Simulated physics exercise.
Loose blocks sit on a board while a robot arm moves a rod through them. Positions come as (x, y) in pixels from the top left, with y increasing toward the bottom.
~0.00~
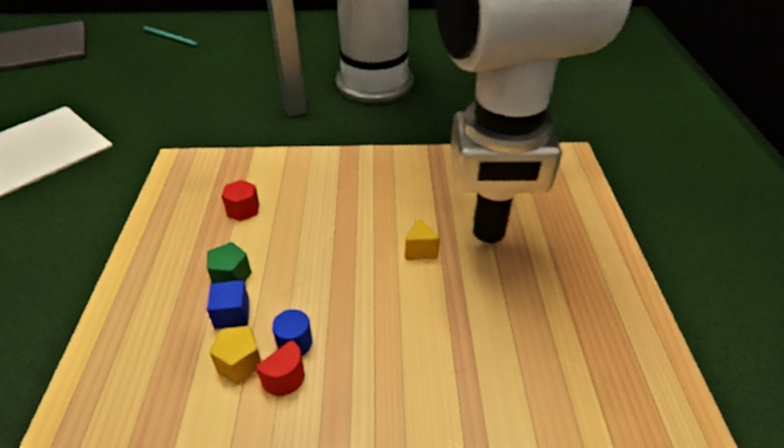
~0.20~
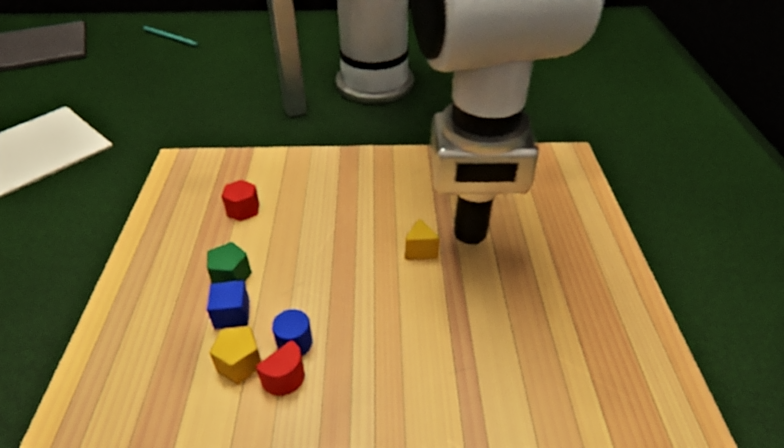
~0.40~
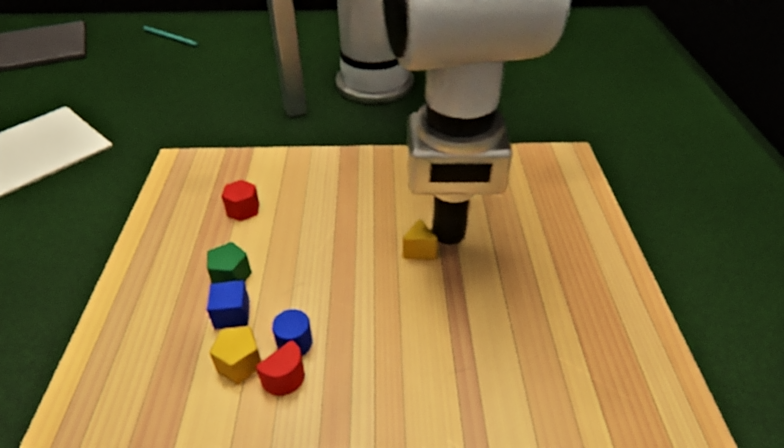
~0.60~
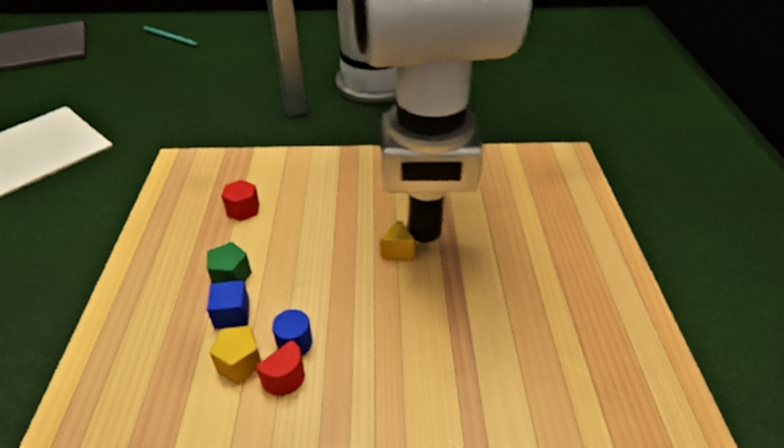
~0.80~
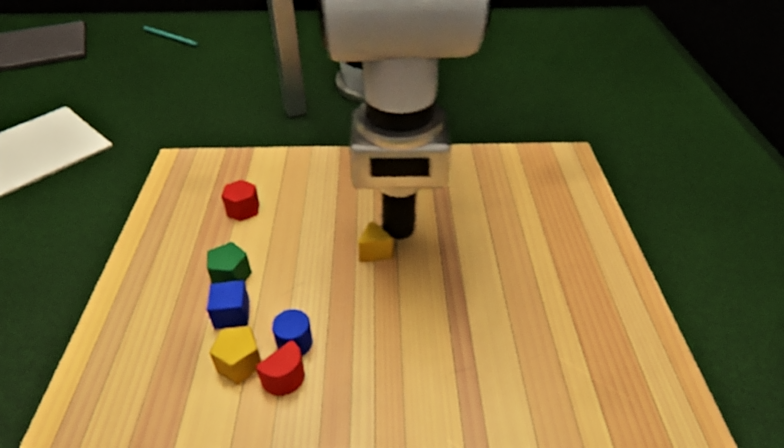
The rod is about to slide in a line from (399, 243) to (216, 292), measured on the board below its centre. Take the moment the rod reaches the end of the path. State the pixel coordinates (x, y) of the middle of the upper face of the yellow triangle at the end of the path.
The centre of its top face lies at (184, 291).
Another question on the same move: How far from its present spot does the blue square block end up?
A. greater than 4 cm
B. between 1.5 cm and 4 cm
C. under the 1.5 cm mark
C
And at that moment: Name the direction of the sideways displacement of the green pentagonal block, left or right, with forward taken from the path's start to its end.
It is displaced to the right.
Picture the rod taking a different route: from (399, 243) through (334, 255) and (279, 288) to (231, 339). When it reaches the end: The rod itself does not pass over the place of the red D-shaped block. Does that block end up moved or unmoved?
Once the rod is done, the red D-shaped block remains in the old spot.
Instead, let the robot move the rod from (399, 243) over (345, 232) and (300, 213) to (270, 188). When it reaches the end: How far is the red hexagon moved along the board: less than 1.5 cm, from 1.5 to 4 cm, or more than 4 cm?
Net shift: Below 1.5 cm.
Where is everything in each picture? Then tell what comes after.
Tip of the rod (489, 232), middles of tops, green pentagonal block (225, 256), blue square block (226, 294), blue disc (290, 323), yellow triangle (422, 231), in the first frame.
Rod (470, 234), nothing pushed, in the second frame.
Rod (449, 234), nothing pushed, in the third frame.
Rod (425, 232), yellow triangle (398, 232), in the fourth frame.
Rod (399, 229), green pentagonal block (225, 256), blue square block (226, 294), blue disc (290, 323), yellow triangle (374, 233), in the fifth frame.
The first path, step by step. One third of the way, rod (338, 244); yellow triangle (311, 249).
Two thirds of the way, rod (276, 261); yellow triangle (247, 267).
At the end, rod (212, 278); green pentagonal block (186, 253), turned 60° clockwise; blue square block (218, 303), turned 15° anticlockwise; blue disc unmoved; yellow triangle (184, 291), turned 25° anticlockwise.
